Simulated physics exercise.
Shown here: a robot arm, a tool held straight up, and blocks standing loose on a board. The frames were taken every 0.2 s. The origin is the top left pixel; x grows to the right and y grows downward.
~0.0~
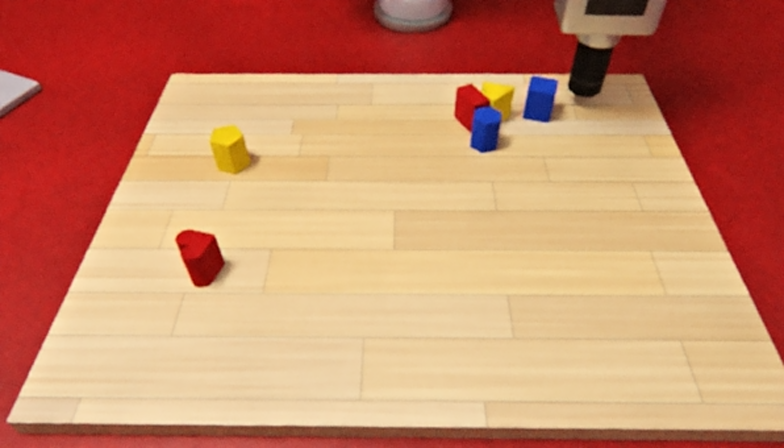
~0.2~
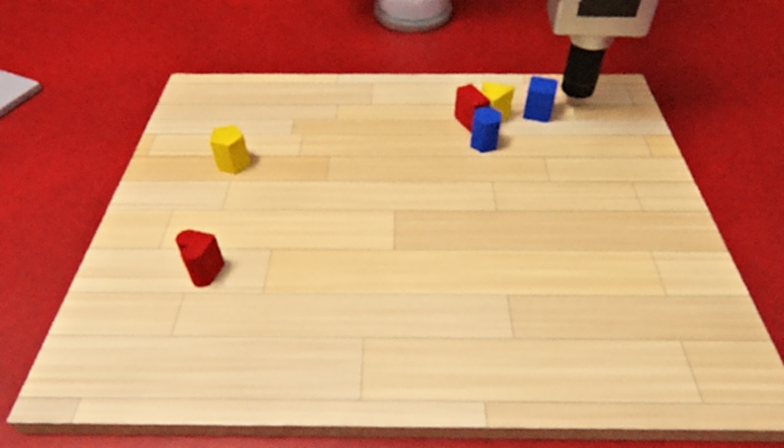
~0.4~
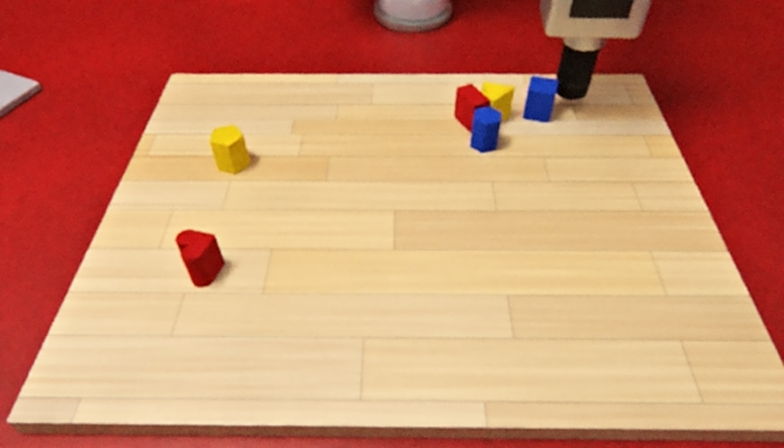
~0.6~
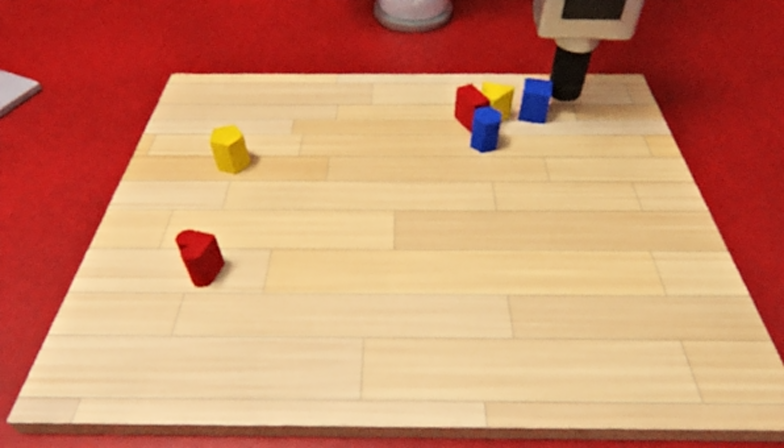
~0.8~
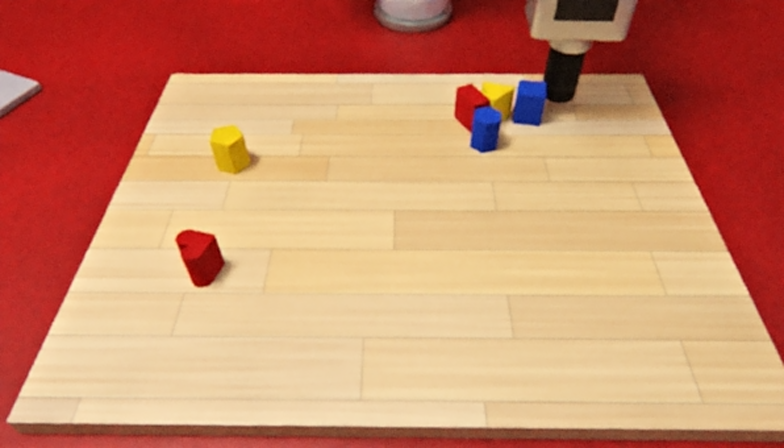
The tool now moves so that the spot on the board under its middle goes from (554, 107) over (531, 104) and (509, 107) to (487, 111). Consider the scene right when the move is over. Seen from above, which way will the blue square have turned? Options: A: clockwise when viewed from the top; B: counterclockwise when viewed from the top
I choose B.
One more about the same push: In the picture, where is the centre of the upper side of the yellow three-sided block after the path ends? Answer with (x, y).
Final place: (483, 104).
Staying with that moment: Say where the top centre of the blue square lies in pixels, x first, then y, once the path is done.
Its top middle: (508, 99).
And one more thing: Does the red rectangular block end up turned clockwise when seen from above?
The answer is yes.
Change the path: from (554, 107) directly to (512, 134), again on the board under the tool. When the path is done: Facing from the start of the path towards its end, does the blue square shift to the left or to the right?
It's going to go right.
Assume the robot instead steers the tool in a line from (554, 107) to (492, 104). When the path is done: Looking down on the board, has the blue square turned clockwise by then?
Answer: No.
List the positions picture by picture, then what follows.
The first frame shows tip of the tool (584, 89), middles of tops, red rectangular block (473, 93), blue hexagon (488, 115), yellow three-sided block (497, 89), blue square (543, 84).
The second frame shows tool (577, 90), nothing pushed.
The third frame shows tool (570, 91), nothing pushed.
The fourth frame shows tool (564, 93), blue square (538, 86).
The fifth frame shows tool (557, 94), red rectangular block (473, 93), blue hexagon (488, 115), yellow three-sided block (497, 89), blue square (532, 88).
The first path, step by step. Halfway along, tool (522, 92); red rectangular block (464, 96), turned 35° clockwise; yellow three-sided block (485, 99), turned 25° clockwise; blue square (515, 93), turned 75° anticlockwise.
At the end, tool (489, 98); red rectangular block (461, 95), turned 50° clockwise; blue hexagon (486, 120); yellow three-sided block (483, 104), turned 50° clockwise; blue square (508, 99), turned 110° anticlockwise.
